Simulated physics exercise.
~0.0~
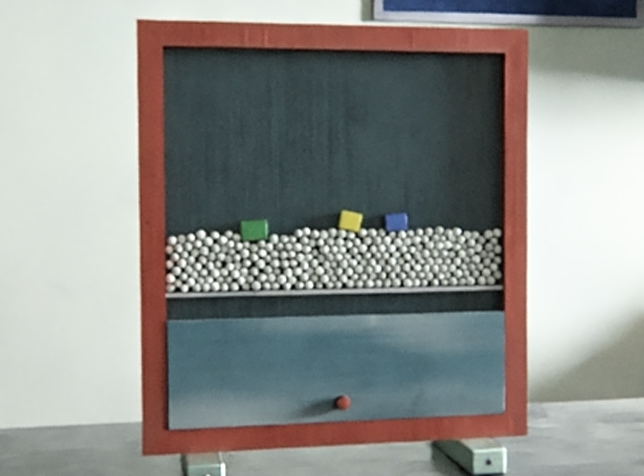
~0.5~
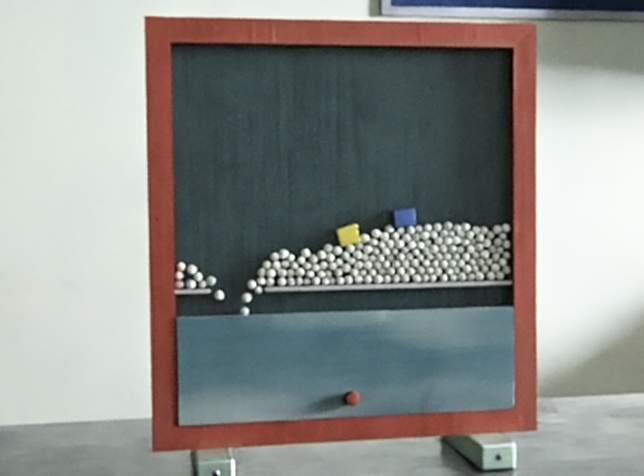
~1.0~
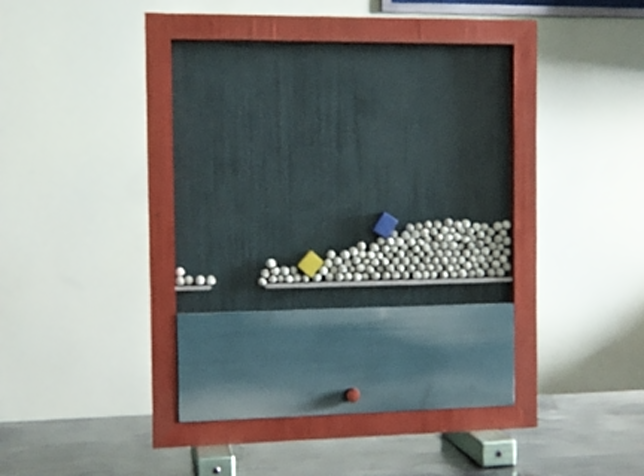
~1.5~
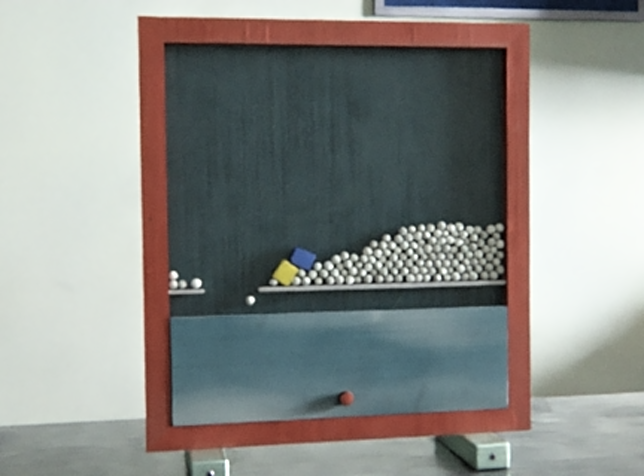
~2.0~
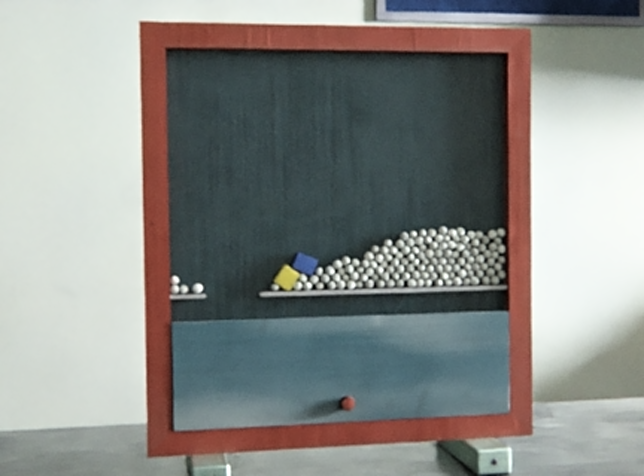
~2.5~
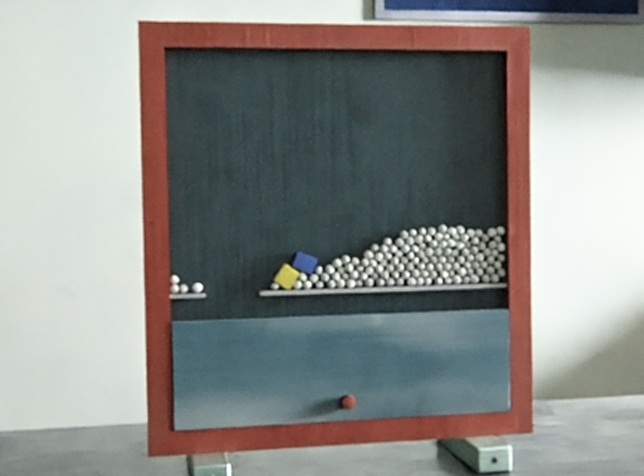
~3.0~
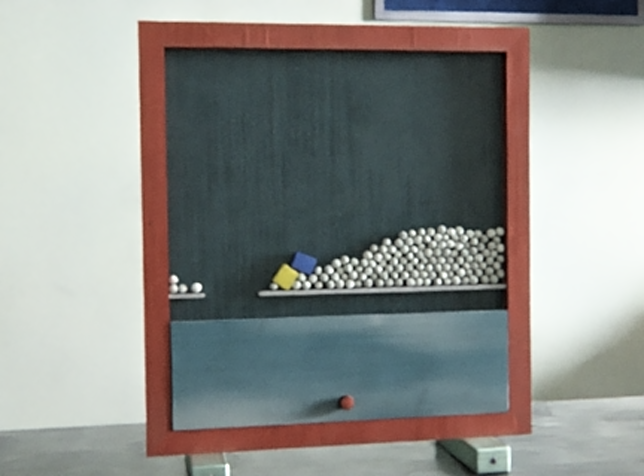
In a red frame with a dark back, small pale beads drained through a gap on the left, and the green block disappeared, then the yellow and blue blocks slid down leftward until they rested leaning together near the gap's right edge.
